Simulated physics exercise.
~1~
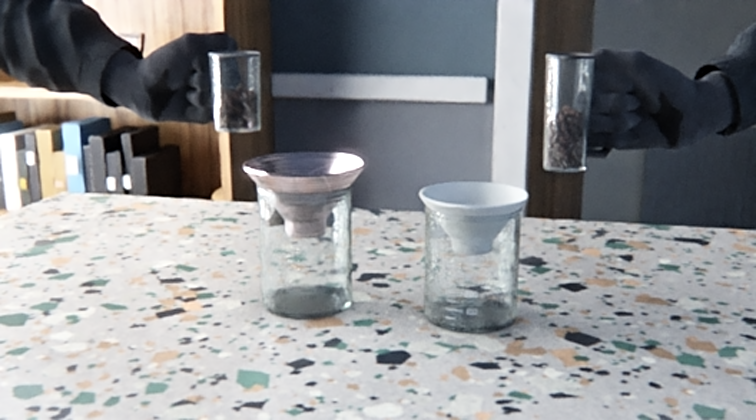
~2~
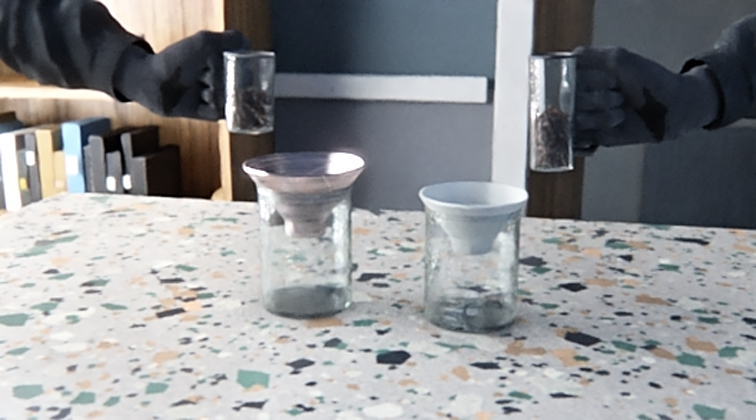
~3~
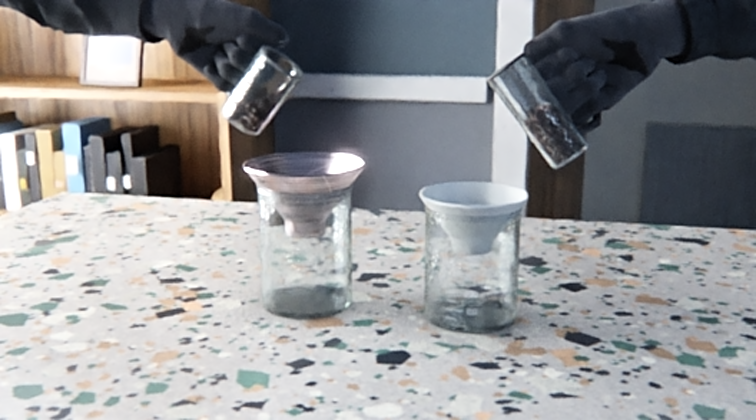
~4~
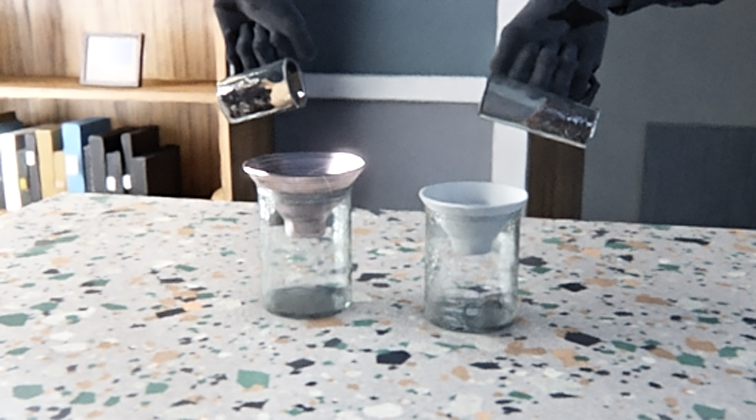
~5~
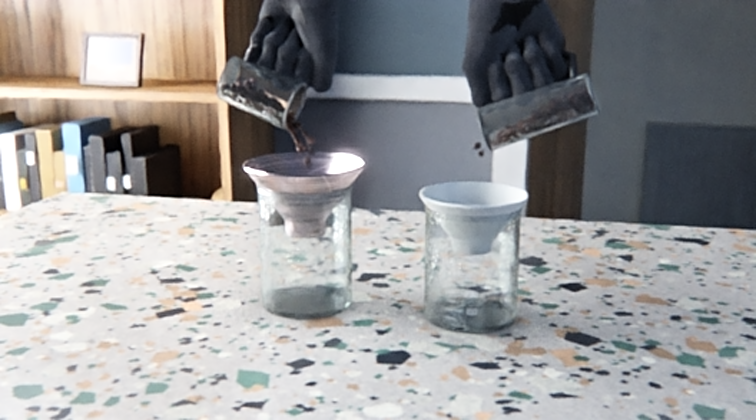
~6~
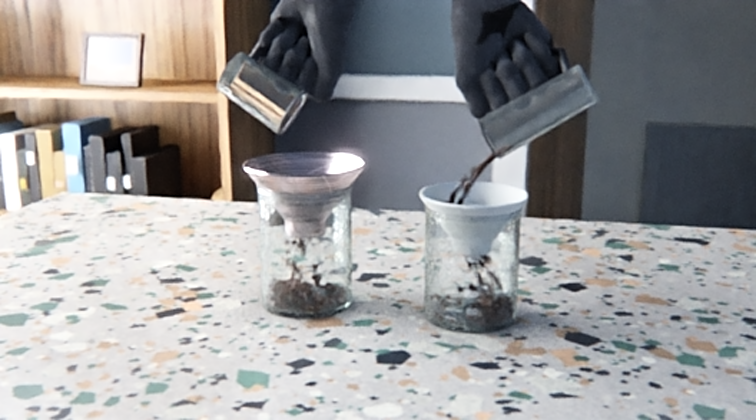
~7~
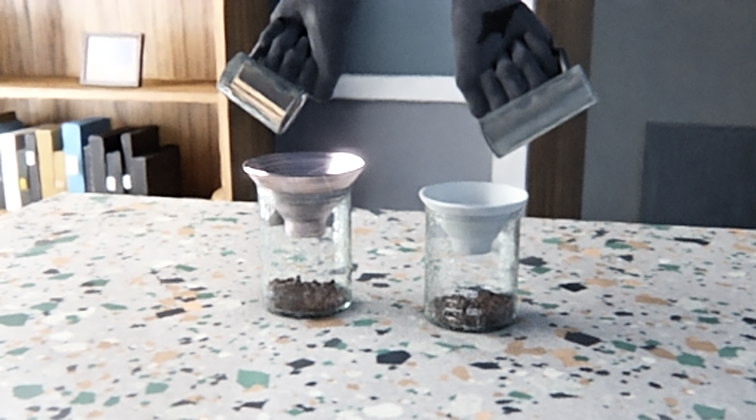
Two dark-gloved hands hold clear glass cups of dark, crumbly bits above a speckled terrazzo table, seen from the front by a still camera. On the table stand two clear jars, the left topped with a shiny pinkish funnel and the right with a pale blue-white one, with a bookshelf behind at left. The hands move inward and tip the cups over the funnels. The left cup begins pouring first, and the right follows. The bits drop through both funnels into the jars. Finally both cups are empty, still tilted downward, and a dark layer rests in each jar.
